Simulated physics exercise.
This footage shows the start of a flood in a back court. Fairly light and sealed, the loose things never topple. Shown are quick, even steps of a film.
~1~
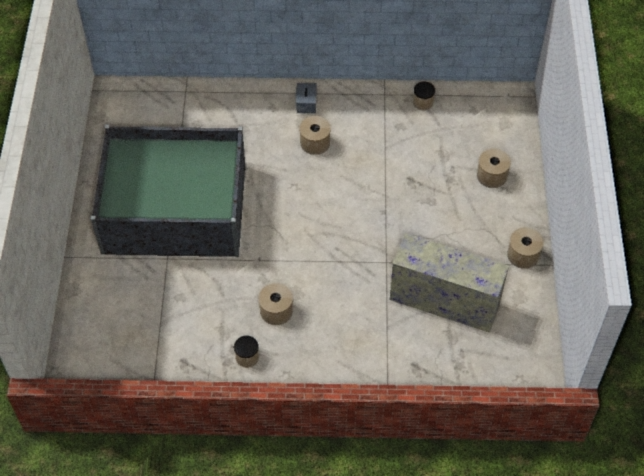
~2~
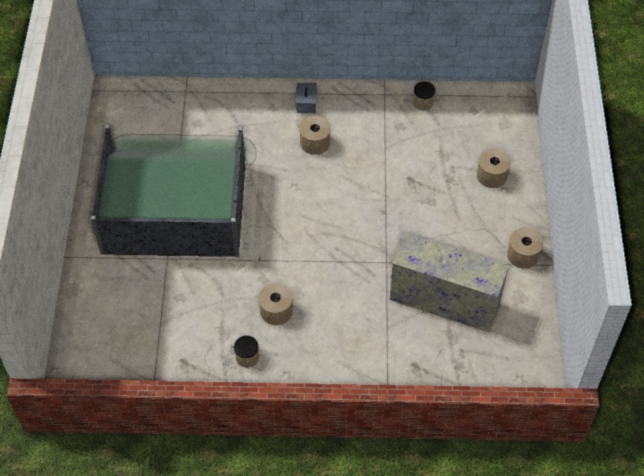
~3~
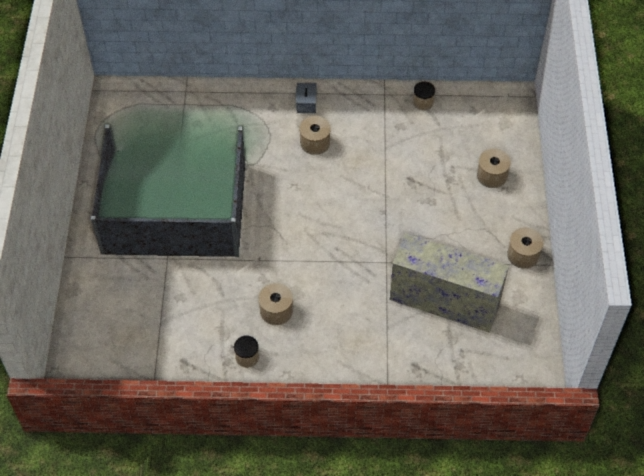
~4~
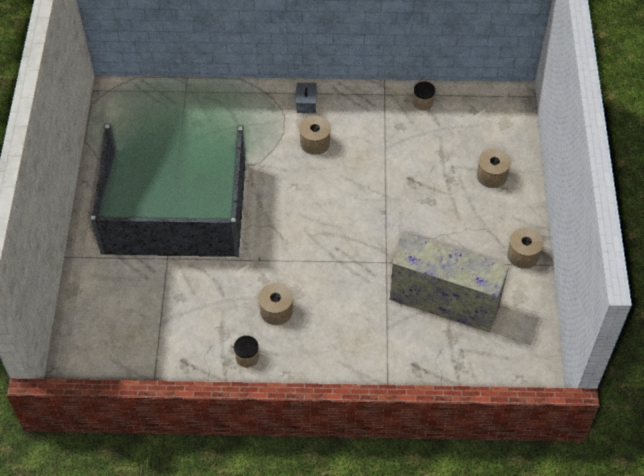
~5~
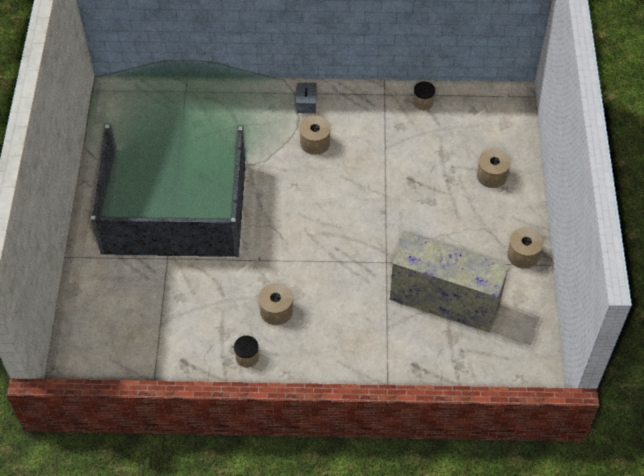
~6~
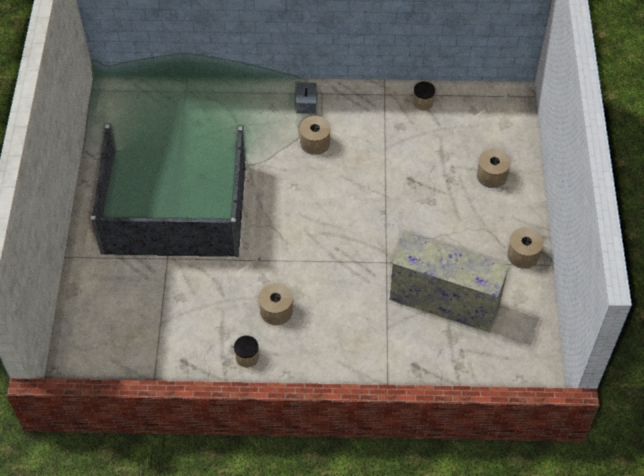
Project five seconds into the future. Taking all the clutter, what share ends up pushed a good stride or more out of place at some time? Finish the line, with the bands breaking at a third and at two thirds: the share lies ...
The share lies at two thirds or above.
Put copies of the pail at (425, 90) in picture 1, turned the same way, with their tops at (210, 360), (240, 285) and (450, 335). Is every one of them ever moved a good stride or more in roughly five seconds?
Taking them one at a time: Remains close, then remains close, then remains close.
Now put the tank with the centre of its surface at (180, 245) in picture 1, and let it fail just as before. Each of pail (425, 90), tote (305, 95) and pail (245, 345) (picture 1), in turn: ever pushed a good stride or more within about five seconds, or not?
First displaced far, then displaced far, then never went far.
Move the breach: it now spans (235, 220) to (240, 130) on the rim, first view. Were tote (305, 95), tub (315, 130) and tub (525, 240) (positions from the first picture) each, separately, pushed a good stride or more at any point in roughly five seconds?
Result per item - short of that distance / displaced that far / displaced that far.
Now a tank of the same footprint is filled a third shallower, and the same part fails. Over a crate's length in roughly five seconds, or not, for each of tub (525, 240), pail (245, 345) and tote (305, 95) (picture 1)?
As listed: Short of that, less than that, that far or more.
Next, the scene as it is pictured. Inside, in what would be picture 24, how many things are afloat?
It adds up to 2.
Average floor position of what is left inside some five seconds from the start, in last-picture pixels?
The mean position lies close to (411, 283).
A moment on, 0 of 7 are well off their spots; 0 afloat.
Next, 2 of 7 are well off their spots; 0 afloat.
Later, 4 of 7 are well off their spots; 2 afloat.
In the end, 5 of 7 are well off their spots, and 5 have been at some point; 2 afloat.
